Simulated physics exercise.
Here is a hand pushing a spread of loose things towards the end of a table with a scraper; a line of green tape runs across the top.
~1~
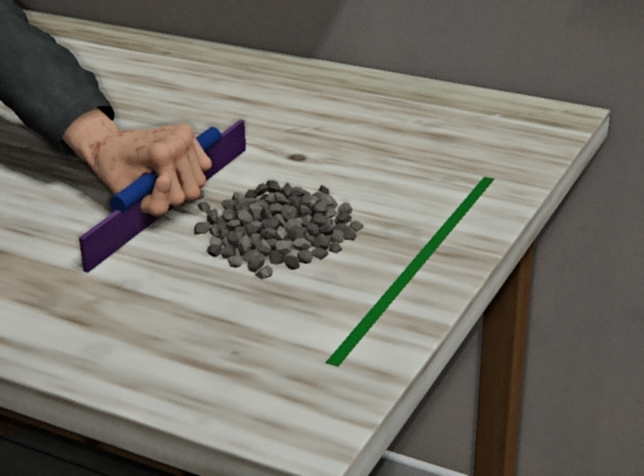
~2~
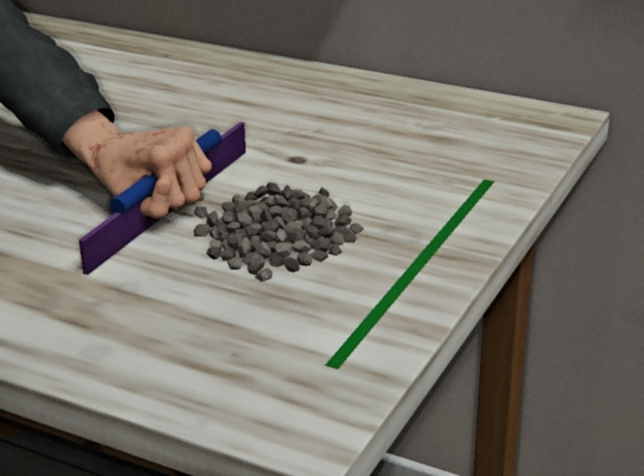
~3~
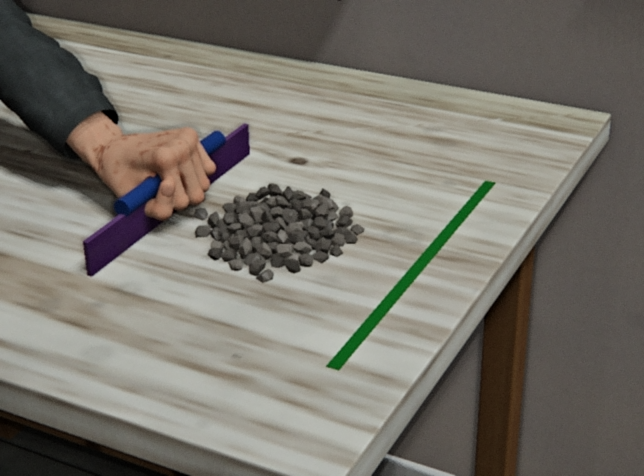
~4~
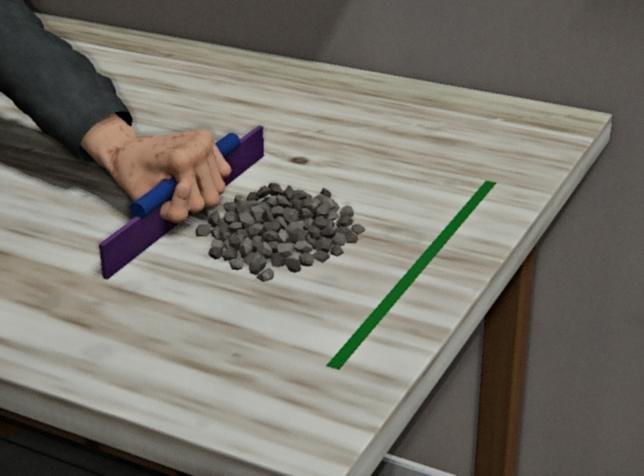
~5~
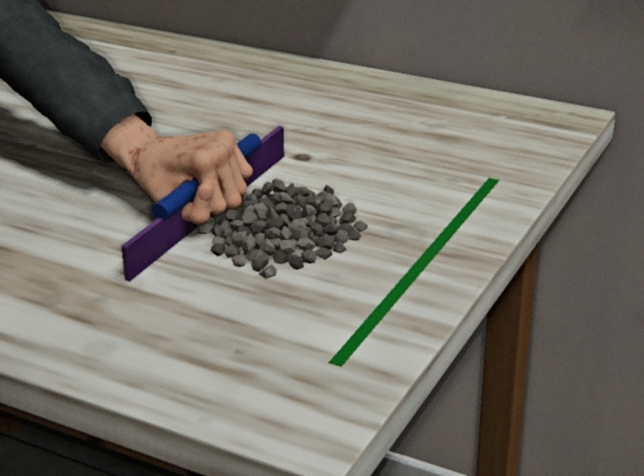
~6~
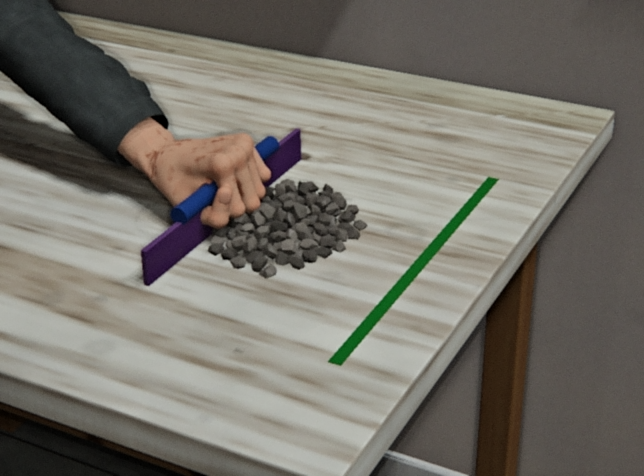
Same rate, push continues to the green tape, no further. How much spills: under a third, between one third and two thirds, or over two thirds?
Between one third and two thirds.
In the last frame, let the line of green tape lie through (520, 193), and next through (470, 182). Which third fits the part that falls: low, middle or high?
Try 1 - beyond two thirds; try 2 - below one third.
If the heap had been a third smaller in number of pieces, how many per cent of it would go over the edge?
It comes out near 30 per cent of the heap.
Soon, scraper still moving, near (328, 207); heap all on the table, its front near (431, 270).
A while on, scraper stopped at the green tape; heap about a quarter over the edge.
Towards the end, scraper stopped at the green tape; heap about half over the edge.
Finally, scraper stopped at the green tape; heap about half over the edge.
